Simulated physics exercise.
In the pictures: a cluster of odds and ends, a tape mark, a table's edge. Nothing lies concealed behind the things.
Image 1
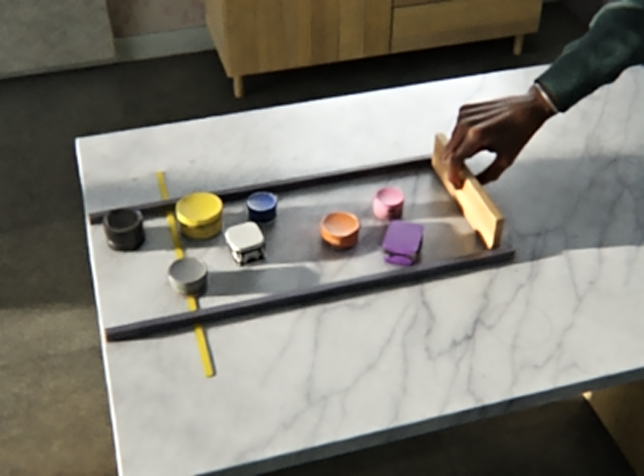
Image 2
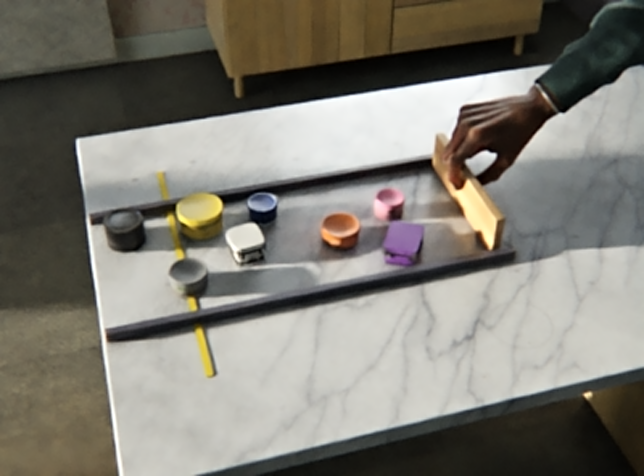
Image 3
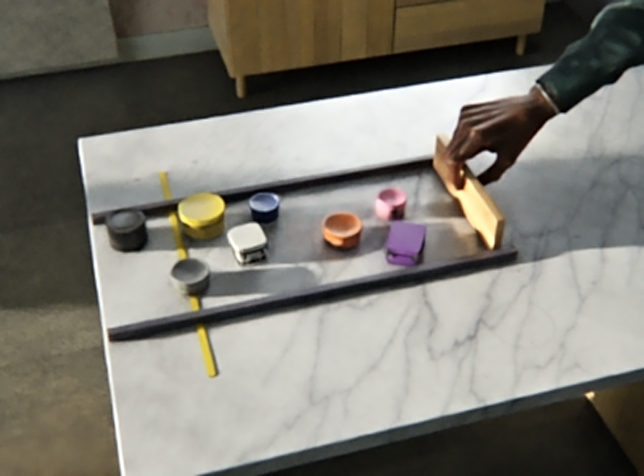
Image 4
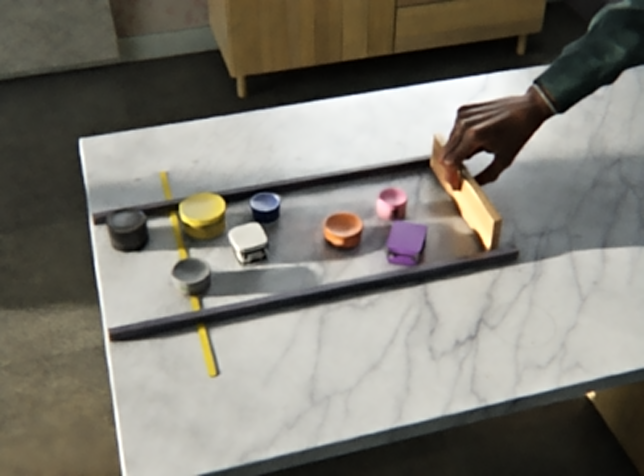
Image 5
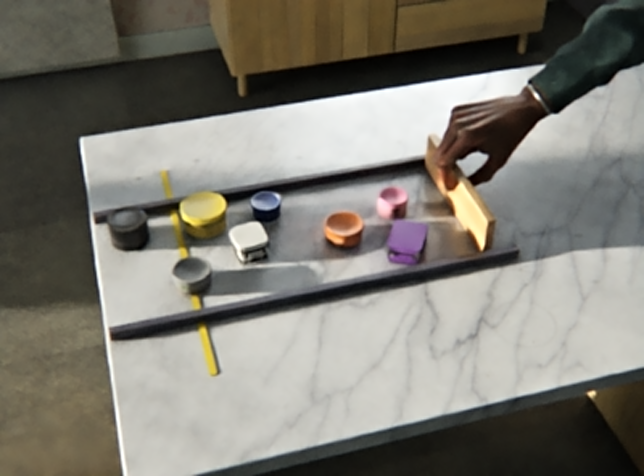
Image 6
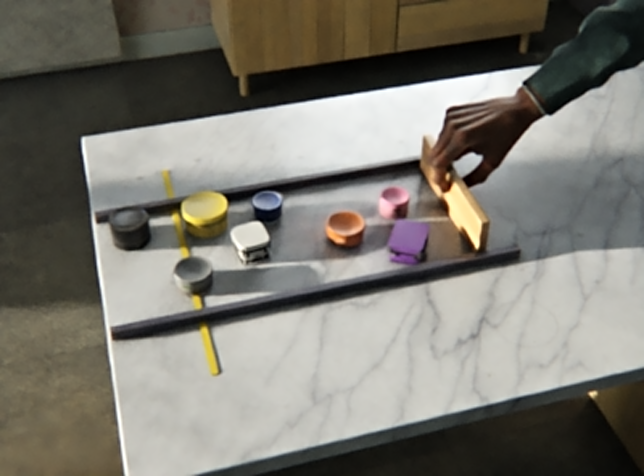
A hand held a wooden board upright at the right end of a railed track on a marble table, then slid it slightly left toward the small pots and tins, which stayed where they were.
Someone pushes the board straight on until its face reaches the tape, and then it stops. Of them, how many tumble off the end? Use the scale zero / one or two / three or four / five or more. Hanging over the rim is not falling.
On that scale it is one or two.
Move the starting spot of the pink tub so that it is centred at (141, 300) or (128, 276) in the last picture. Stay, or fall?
In order: Keeps its place; keeps its place.
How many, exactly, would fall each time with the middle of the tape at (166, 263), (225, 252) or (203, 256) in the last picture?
Going through each try, you'd get 1, 0 and 0.
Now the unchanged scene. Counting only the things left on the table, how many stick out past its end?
The count is 0.
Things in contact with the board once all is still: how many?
The figure is 4.
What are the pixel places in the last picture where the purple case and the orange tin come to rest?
The purple case comes to rest close to (178, 295), while the orange tin rests close to (169, 267).
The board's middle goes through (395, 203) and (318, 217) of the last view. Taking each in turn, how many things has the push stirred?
2 and 3.
Soon after, none off yet; black lid at rest near (130, 228); grey pot at rest near (194, 277); yellow tin at rest near (206, 216).
By the end, the number that fall off is one or two; fallen, black lid.
